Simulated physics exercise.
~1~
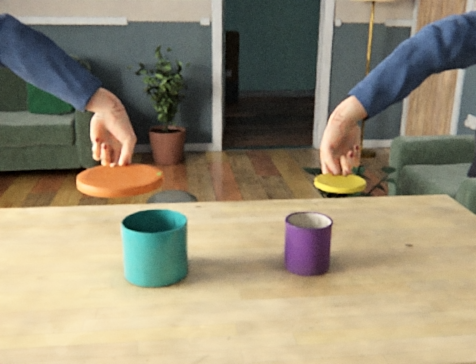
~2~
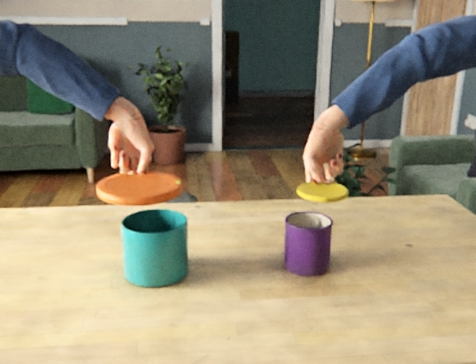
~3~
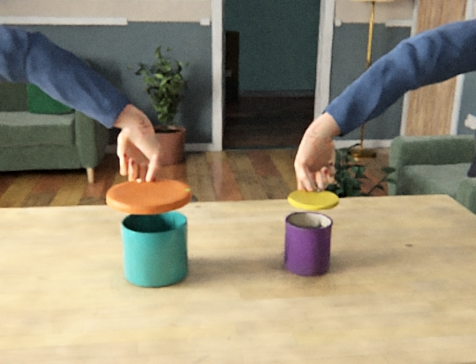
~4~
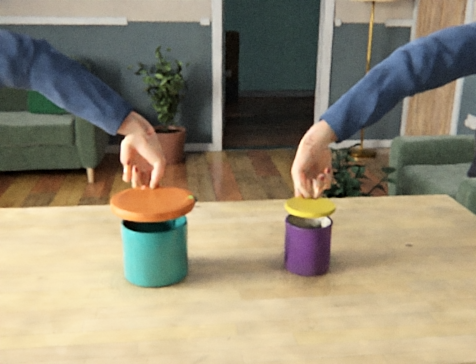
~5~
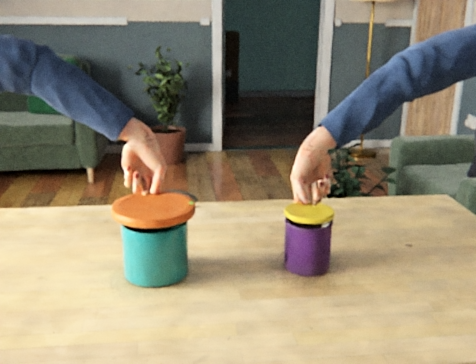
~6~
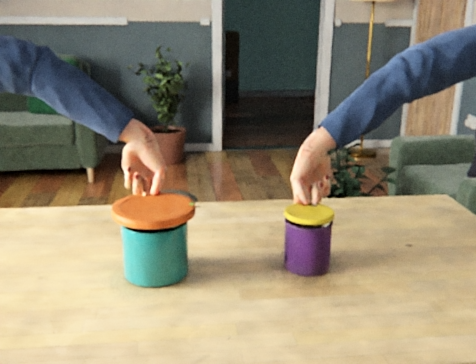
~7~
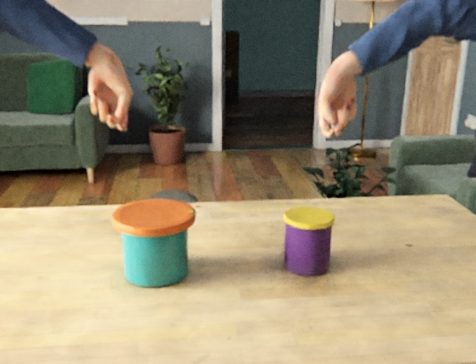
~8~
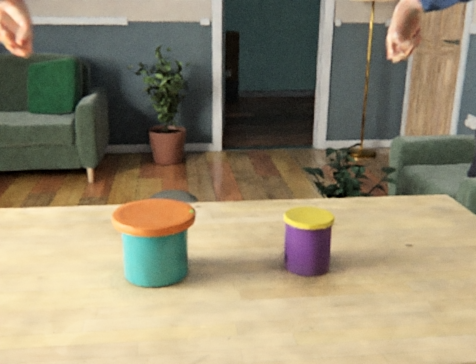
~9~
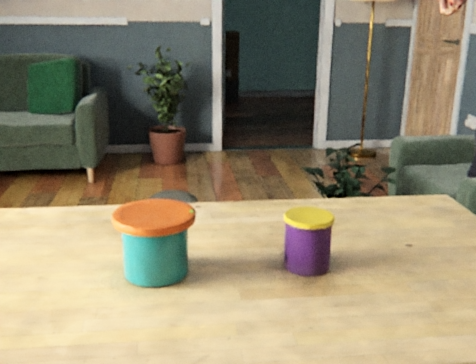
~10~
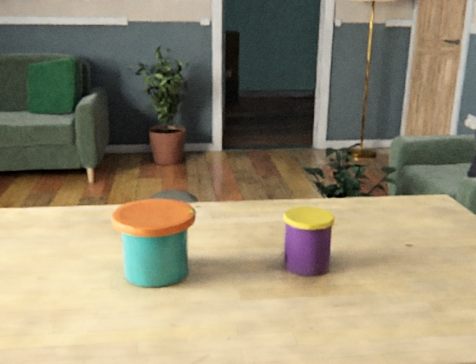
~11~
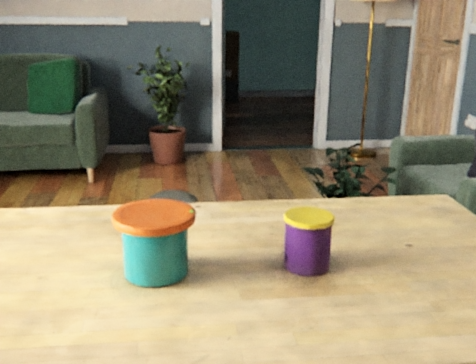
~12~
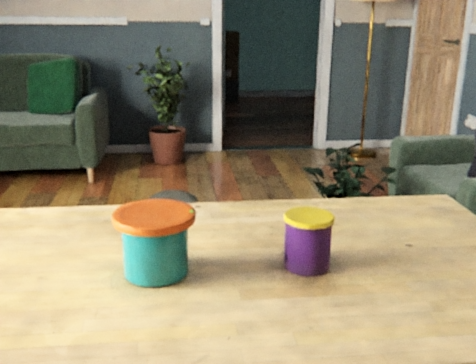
On a wooden table, two hands lower orange and yellow lids onto pots, covering both.
